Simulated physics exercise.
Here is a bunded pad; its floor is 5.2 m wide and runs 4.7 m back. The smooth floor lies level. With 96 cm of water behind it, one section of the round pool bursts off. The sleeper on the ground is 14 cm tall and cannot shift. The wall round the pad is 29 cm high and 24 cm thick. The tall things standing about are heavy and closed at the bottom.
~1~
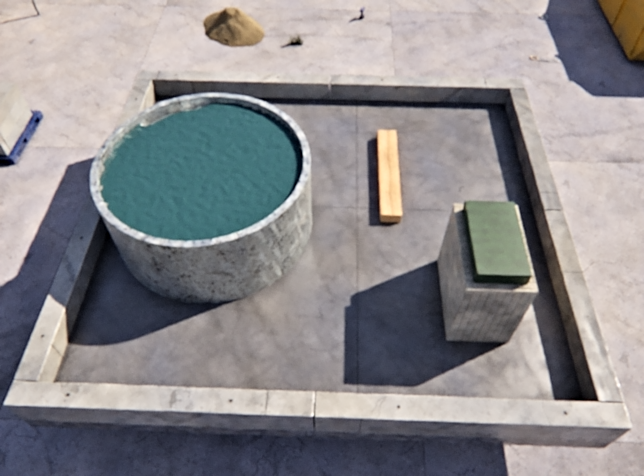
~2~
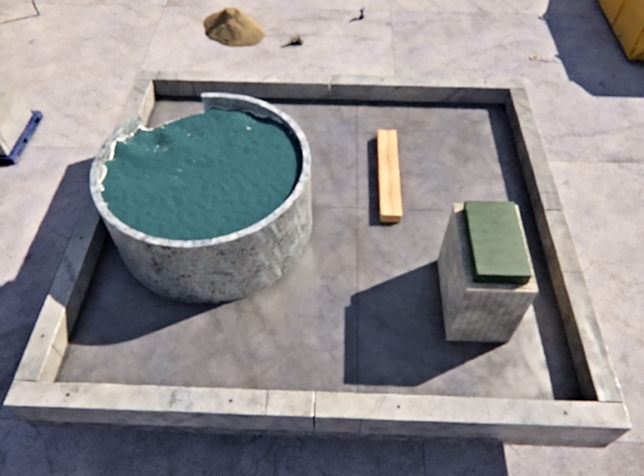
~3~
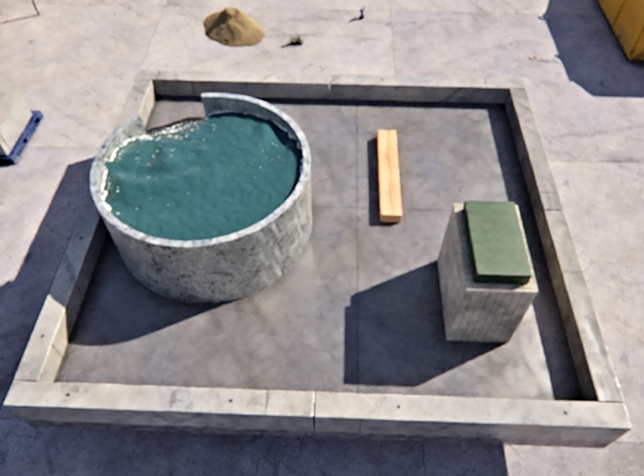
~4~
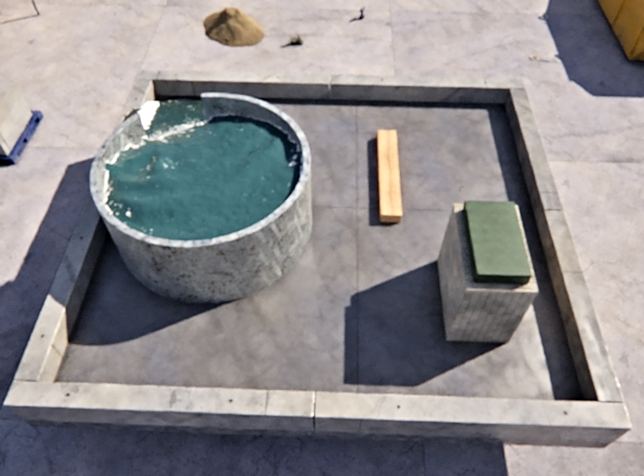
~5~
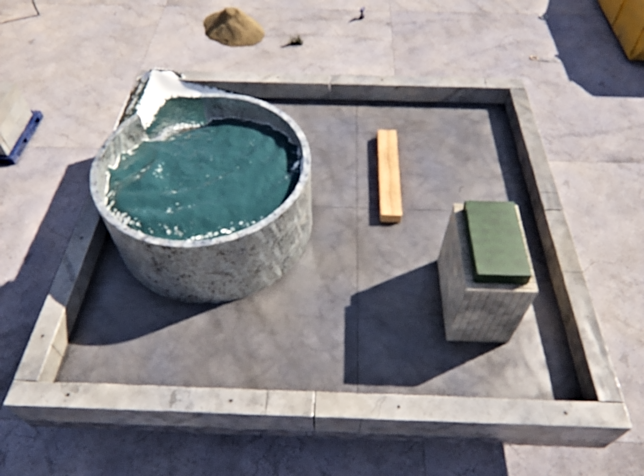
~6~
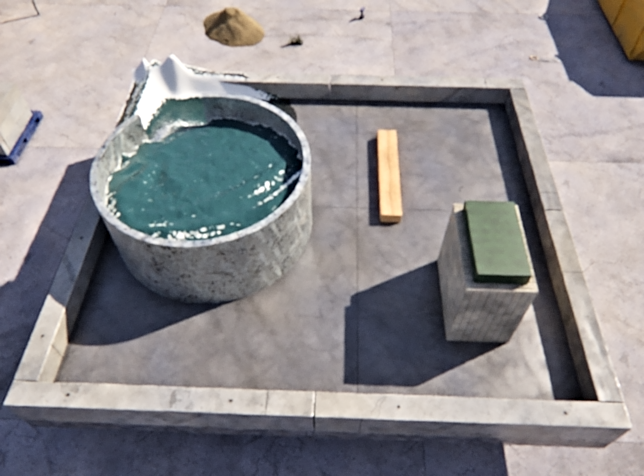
Teal water surges through a gap in the round pool's back and splashes up white.
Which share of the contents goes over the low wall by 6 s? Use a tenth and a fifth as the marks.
It loses more than a fifth of the water.
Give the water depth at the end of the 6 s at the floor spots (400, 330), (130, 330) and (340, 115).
Roughly 4, 2 and 7 cm, in turn.
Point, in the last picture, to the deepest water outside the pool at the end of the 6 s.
At about (155, 103).
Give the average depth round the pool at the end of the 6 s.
About 9 cm.
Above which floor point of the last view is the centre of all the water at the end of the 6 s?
Around (292, 203).
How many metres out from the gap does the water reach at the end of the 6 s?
About 5.6 m.
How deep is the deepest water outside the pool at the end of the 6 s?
Roughly 28 cm.
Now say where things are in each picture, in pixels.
Still water, 96 cm deep, in the round pool at (203, 166), in the first picture.
Water pours out at (181, 145) and has run 0.5 m, to (213, 146); deepest outside 51 cm, 96 cm at the round pool's back, in the second picture.
The front is at (185, 122), 0.9 m from the gap at (182, 148); 1.0 m2 of floor is under water; 96 cm left at the back of the round pool, in the third picture.
The front is at (155, 103), 1.5 m from the gap at (182, 149); 2.0 m2 of floor is under water; 96 cm left at the back of the round pool, in the fourth picture.
Water pours out at (182, 149) and has run 1.8 m, to (156, 72); deepest outside 55 cm, 92 cm at the round pool's back, in the fifth picture.
Water pours out at (182, 148) and has run 1.9 m, to (284, 98); deepest outside 77 cm, 83 cm at the round pool's back, in the sixth picture.
A moment later water covers 20 % of the floor and is deepest (98 cm) near (205, 97); 3 % is over the wall.
Soon after water covers 20 % of the floor and is deepest (82 cm) near (205, 97); 6 % is over the wall.
Next water covers 45 % of the floor and is deepest (53 cm) near (158, 95); 19 % is over the wall.
Later on water covers 75 % of the floor and is deepest (42 cm) near (158, 95); 24 % is over the wall.
At the end water covers 85 % of the floor and is deepest (28 cm) near (155, 103); 25 % is over the wall.
